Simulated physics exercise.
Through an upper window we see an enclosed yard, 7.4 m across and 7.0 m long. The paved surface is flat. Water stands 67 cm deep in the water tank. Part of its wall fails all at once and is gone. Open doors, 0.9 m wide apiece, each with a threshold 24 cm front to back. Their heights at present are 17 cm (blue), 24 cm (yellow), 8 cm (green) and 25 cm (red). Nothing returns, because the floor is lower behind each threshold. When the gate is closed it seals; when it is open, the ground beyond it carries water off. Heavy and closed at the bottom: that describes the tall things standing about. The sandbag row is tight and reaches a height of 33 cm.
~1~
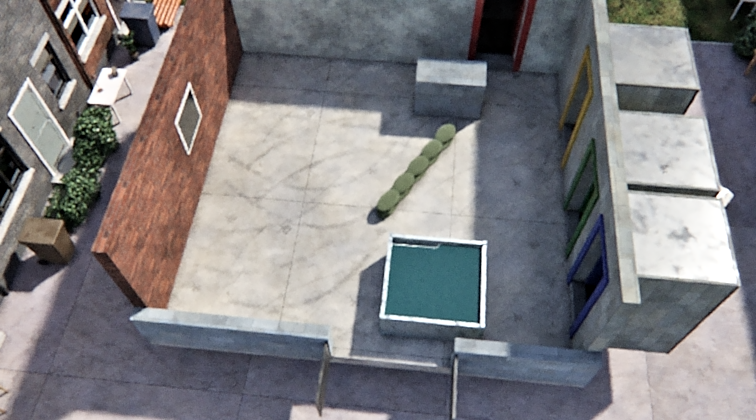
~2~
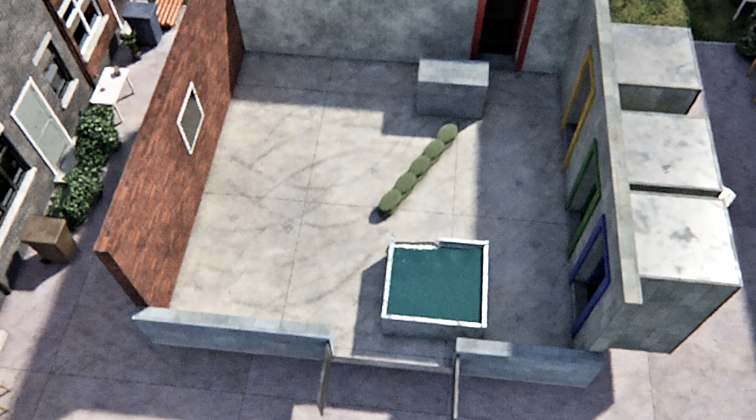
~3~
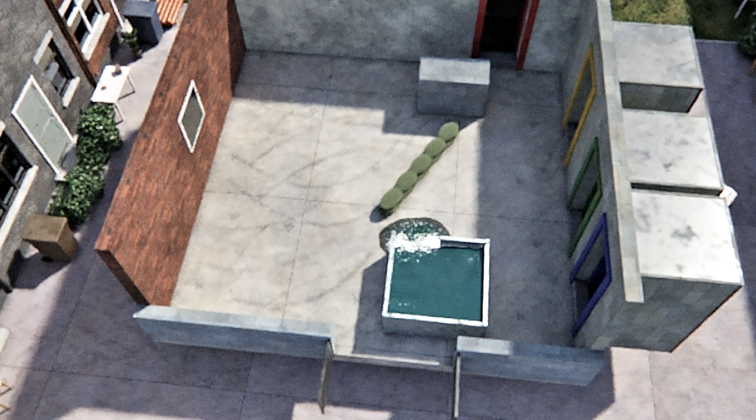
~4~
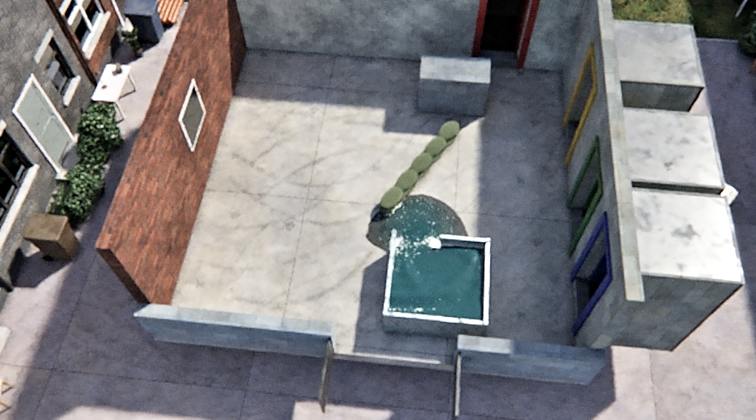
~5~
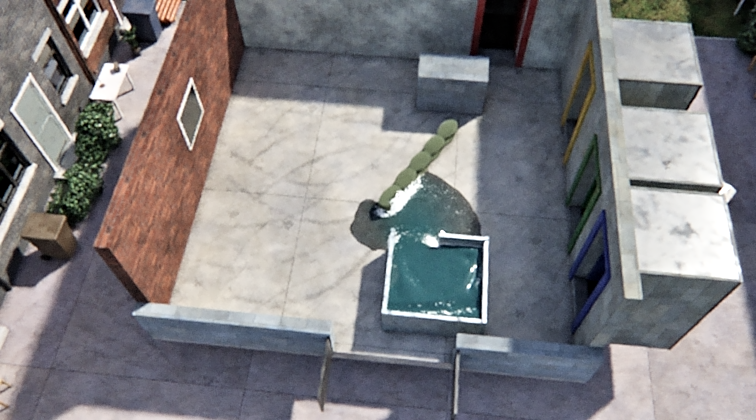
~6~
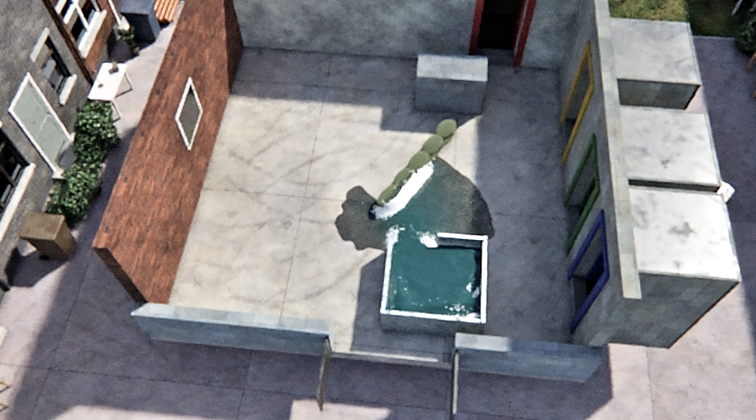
In this clip, seen from above, a square tank of still water in a walled yard opens on its far side, and water pours out across the paving, reaching a row of rounded green bushes and spreading around them.
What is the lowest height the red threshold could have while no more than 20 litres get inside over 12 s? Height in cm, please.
7.5 cm.
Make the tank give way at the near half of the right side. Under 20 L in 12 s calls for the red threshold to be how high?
With that break, close to 9.5 cm.
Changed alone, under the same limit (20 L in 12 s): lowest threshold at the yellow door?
Yellow would need about 13.5 cm on its own.
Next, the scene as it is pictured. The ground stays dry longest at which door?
Answer: Blue.
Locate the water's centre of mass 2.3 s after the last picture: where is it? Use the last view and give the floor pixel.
Around (443, 203).
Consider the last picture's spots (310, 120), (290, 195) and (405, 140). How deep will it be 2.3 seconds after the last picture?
Respectively 1 cm, 2 cm and 0 cm.
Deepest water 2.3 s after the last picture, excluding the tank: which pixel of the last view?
Near (559, 73).
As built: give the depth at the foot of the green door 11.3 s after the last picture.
Roughly 3.0 cm deep.
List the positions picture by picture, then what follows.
The first picture shows the water tank at (435, 281) is whole and still, 67 cm deep; the red door at (499, 36) is dry.
In the second picture, the gap is on the far side, the front 0.3 m out at a hidden place; the back of the water tank holds 67 cm.
In the third picture, the front is at (417, 221), 0.8 m from the gap on the far side; 0.8 m2 of floor is wet, 67 cm left at the back.
In the fourth picture, water pours out on the far side and has run 1.3 m, to (414, 199); about 7 cm deep outside, 63 cm at the back.
In the fifth picture, the gap is on the far side, the front 1.9 m out at (426, 175); the back of the water tank holds 56 cm.
In the sixth picture, the gap is on the far side, the front 2.2 m out at (434, 161); the back of the water tank holds 57 cm; the red door at (500, 31), 5.3 m from the gap, is still 3.1 m from the nearest water.
Then, 0.7 s after the last picture water covers 15 % of the floor, deepest (40 cm) near (394, 214); it has not reached the red door.
Then, 2.3 s after the last picture water covers 35 % of the floor, deepest (32 cm) near (559, 73); 4 cm at the red door, 0 litres in over its 25 cm threshold.
Then, 11.3 s after the last picture water covers 85 % of the floor, deepest (6 cm) near (377, 205); 5 cm at the red door, 0 litres in over its 25 cm threshold.
At the red door as built, the water peaked near 12 cm, 2.9 s after the last picture.
Run again over the same 12 s with other heights there, 30 litres in over 6.5 cm, 10 litres over 8.5 cm. The limit of 20 litres is kept from about 7.5 cm up.
